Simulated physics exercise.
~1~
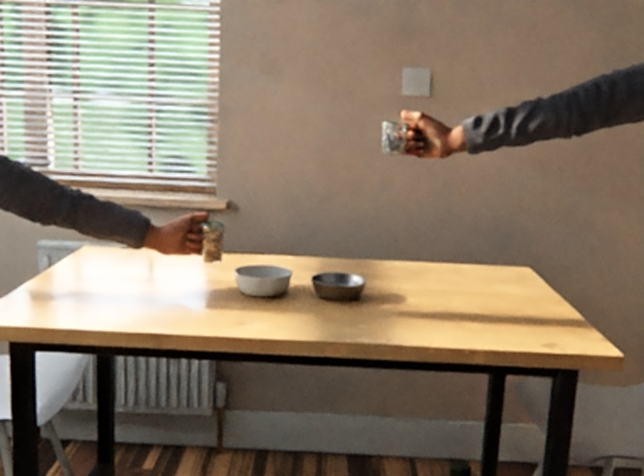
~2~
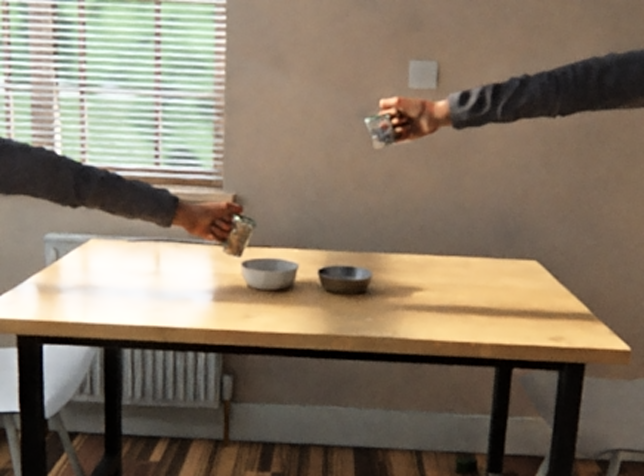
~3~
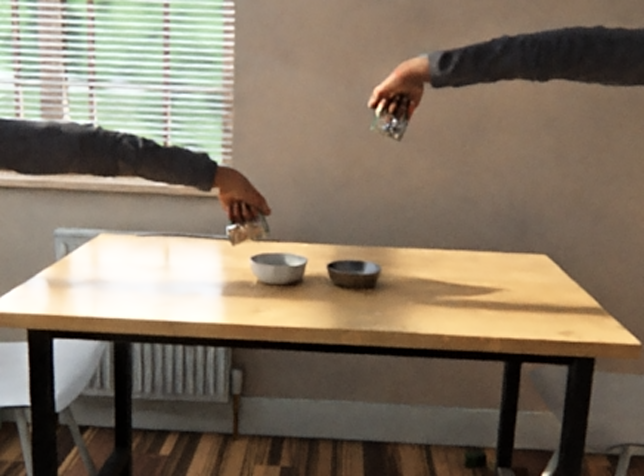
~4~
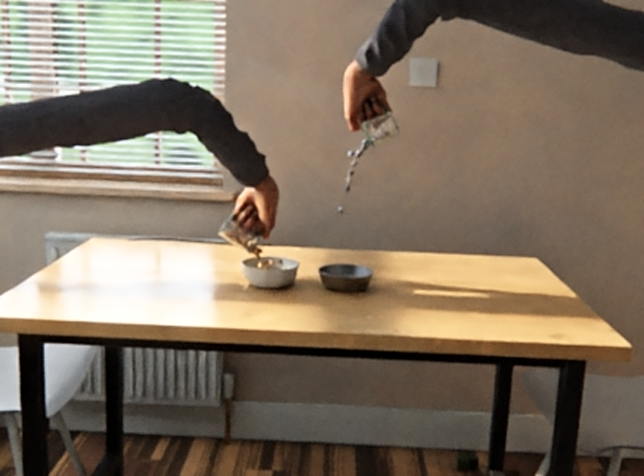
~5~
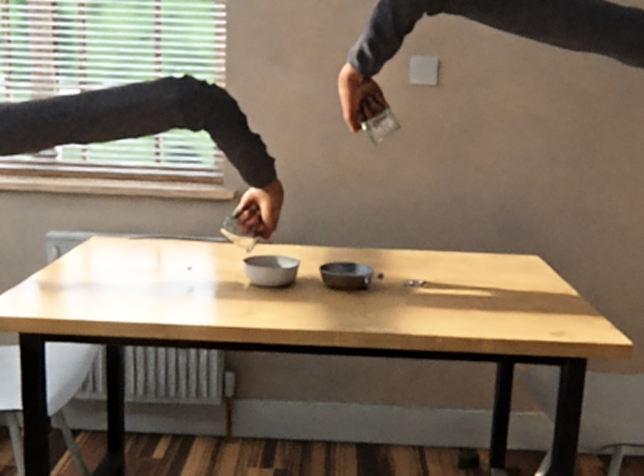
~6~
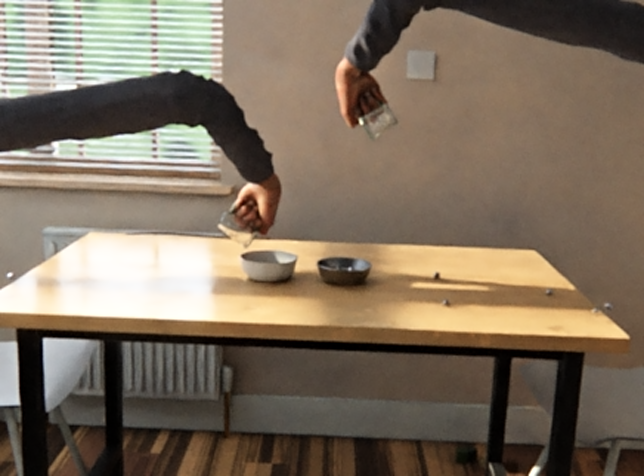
Two arms tipping small pieces from clear cups into two dishes, the left landing inside, some from the higher right scattering across the table.
